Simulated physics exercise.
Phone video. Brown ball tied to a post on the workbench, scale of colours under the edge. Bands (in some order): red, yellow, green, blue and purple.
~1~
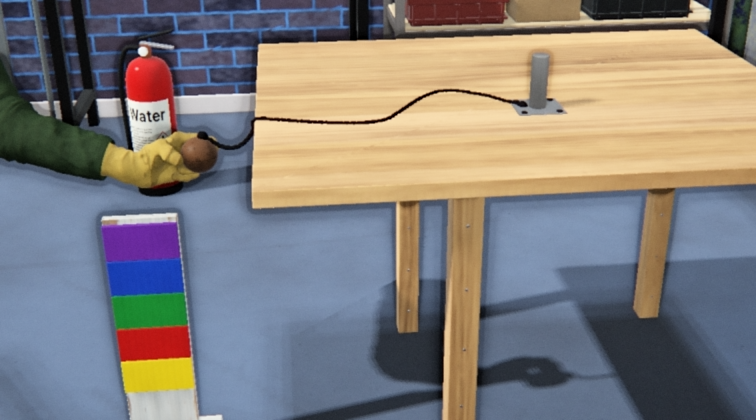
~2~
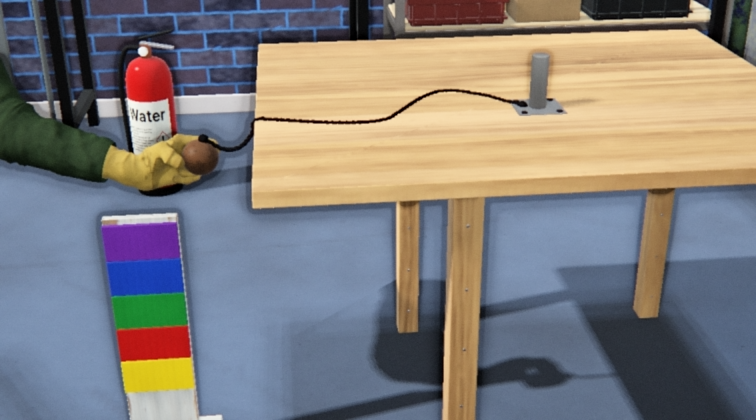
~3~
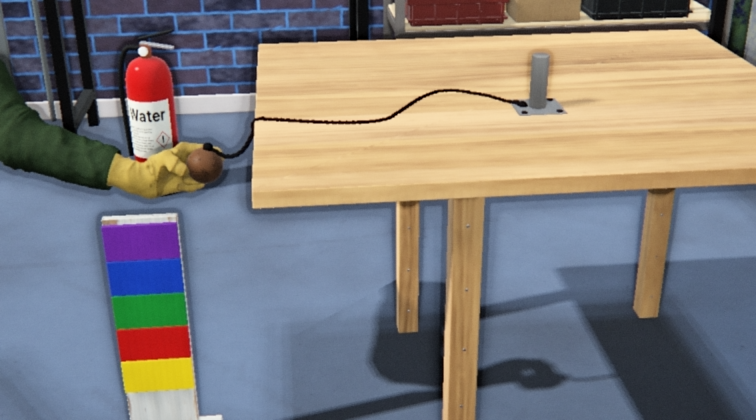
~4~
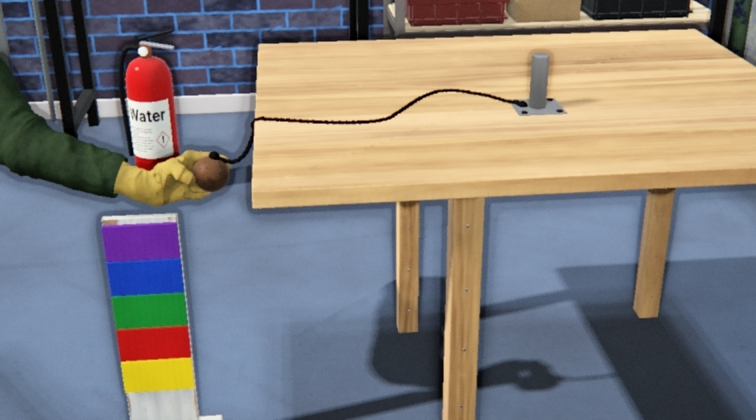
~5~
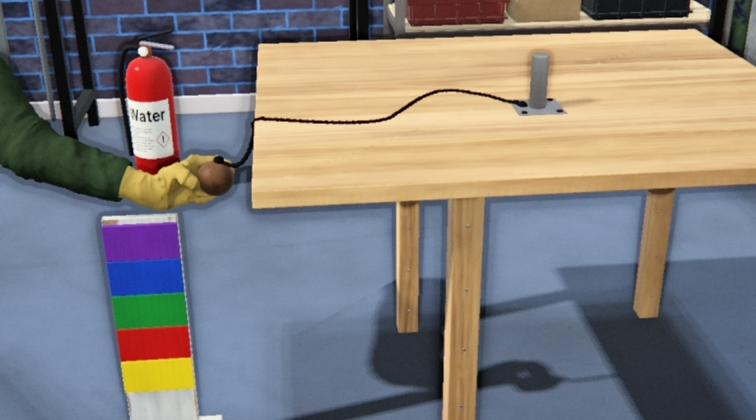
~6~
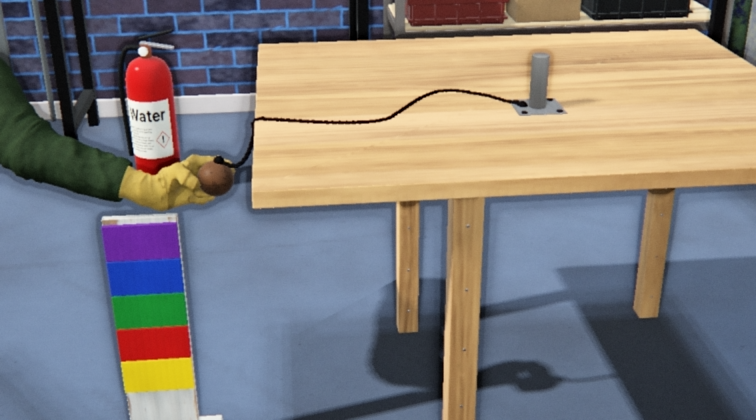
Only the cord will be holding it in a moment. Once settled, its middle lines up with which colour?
It lines up with the blue band.
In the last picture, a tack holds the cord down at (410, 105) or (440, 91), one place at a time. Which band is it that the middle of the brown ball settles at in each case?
Taking the two tries in turn, you'd get purple and then purple.
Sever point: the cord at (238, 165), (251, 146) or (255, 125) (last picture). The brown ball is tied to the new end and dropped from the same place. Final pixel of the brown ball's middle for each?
Taking them in turn, it's about (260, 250), then about (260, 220), and finally about (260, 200).
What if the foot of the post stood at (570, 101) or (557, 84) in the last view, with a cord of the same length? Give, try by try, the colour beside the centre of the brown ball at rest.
Trial 1 - purple; trial 2 - purple.
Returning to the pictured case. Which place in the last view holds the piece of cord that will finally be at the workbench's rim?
The spot located at (322, 122) in the last picture.
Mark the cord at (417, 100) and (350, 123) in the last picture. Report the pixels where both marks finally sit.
You'll find the first mark at (384, 110) and the second mark at (282, 113).
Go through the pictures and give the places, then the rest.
Brown ball (199, 154); purple (141, 243); blue (146, 278); green (150, 312); red (154, 345); yellow (158, 376), in the first frame.
Brown ball (200, 157); cord through (494, 98) (431, 94) (399, 112) (336, 123) (261, 120), in the second frame.
Brown ball (205, 165), in the third frame.
Brown ball (211, 174); cord through (494, 98) (431, 94) (399, 112) (336, 123) (261, 120), in the fourth frame.
Brown ball (216, 178), in the fifth frame.
Brown ball (216, 178); cord through (494, 98) (431, 94) (399, 112) (336, 123) (261, 120), in the sixth frame.
Soon after, ball near (256, 252); level with purple.
Then, ball near (264, 261); level with blue.
At rest, ball near (262, 264); level with blue. Its centre hangs level with the blue band.
